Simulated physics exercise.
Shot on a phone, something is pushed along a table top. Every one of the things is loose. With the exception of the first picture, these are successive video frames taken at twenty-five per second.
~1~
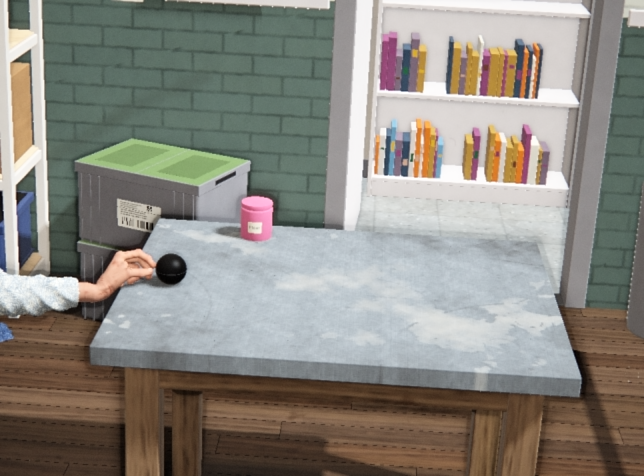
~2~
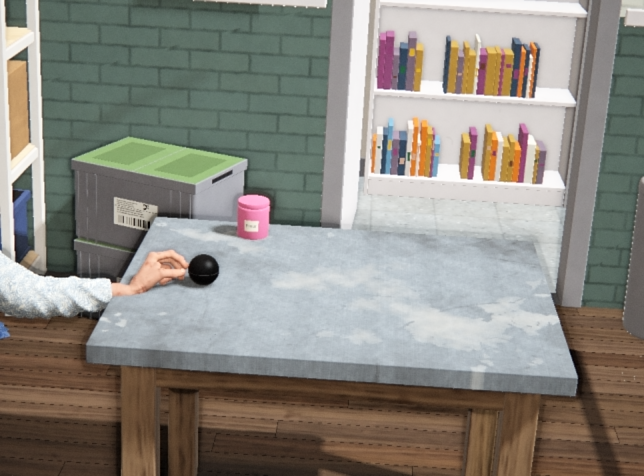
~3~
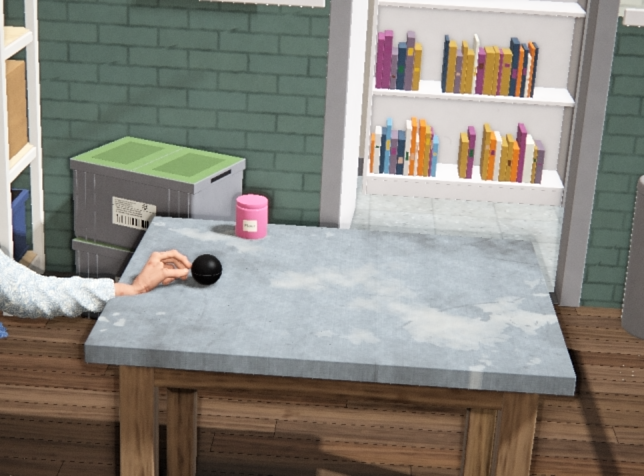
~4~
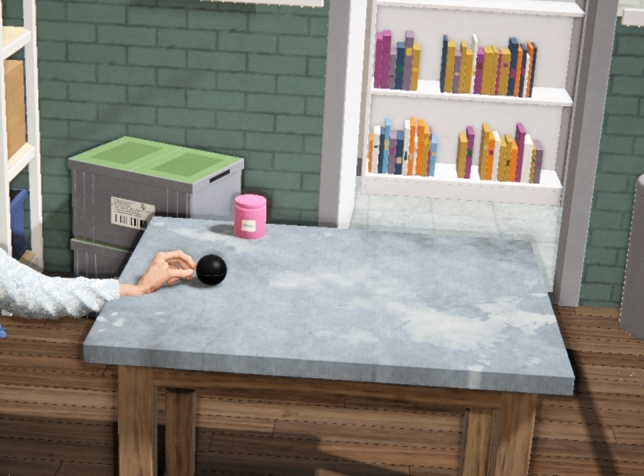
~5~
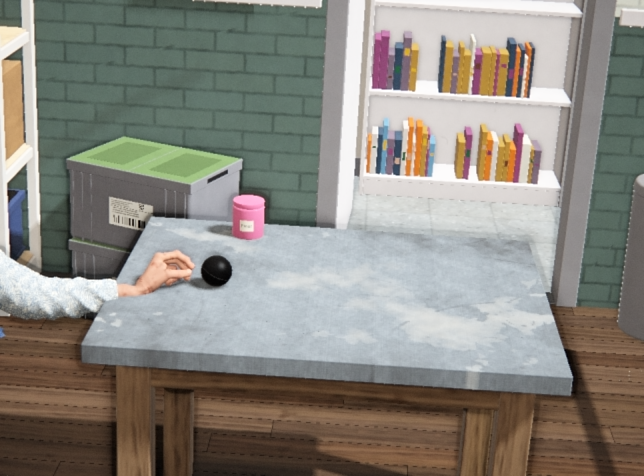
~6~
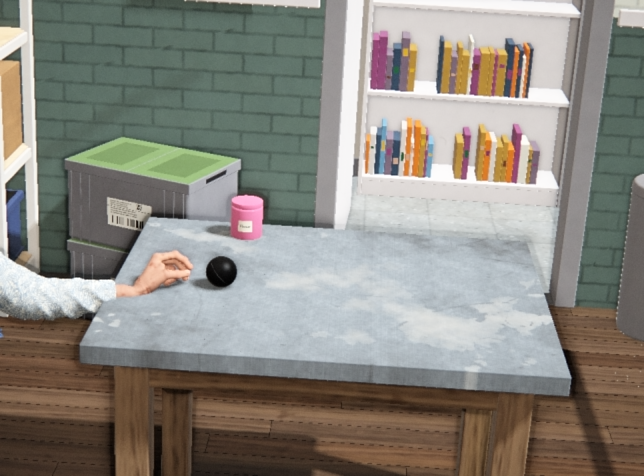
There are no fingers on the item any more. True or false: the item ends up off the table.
False.
Then, 0.10 s later than the last frame, black ball moved about its own width near (236, 273).
Then, 0.30 s later than the last frame, black ball moved about its own width near (258, 274).
When it is over, moved from the start, black ball. End places, in pixels of the last picture, black ball near (271, 275).
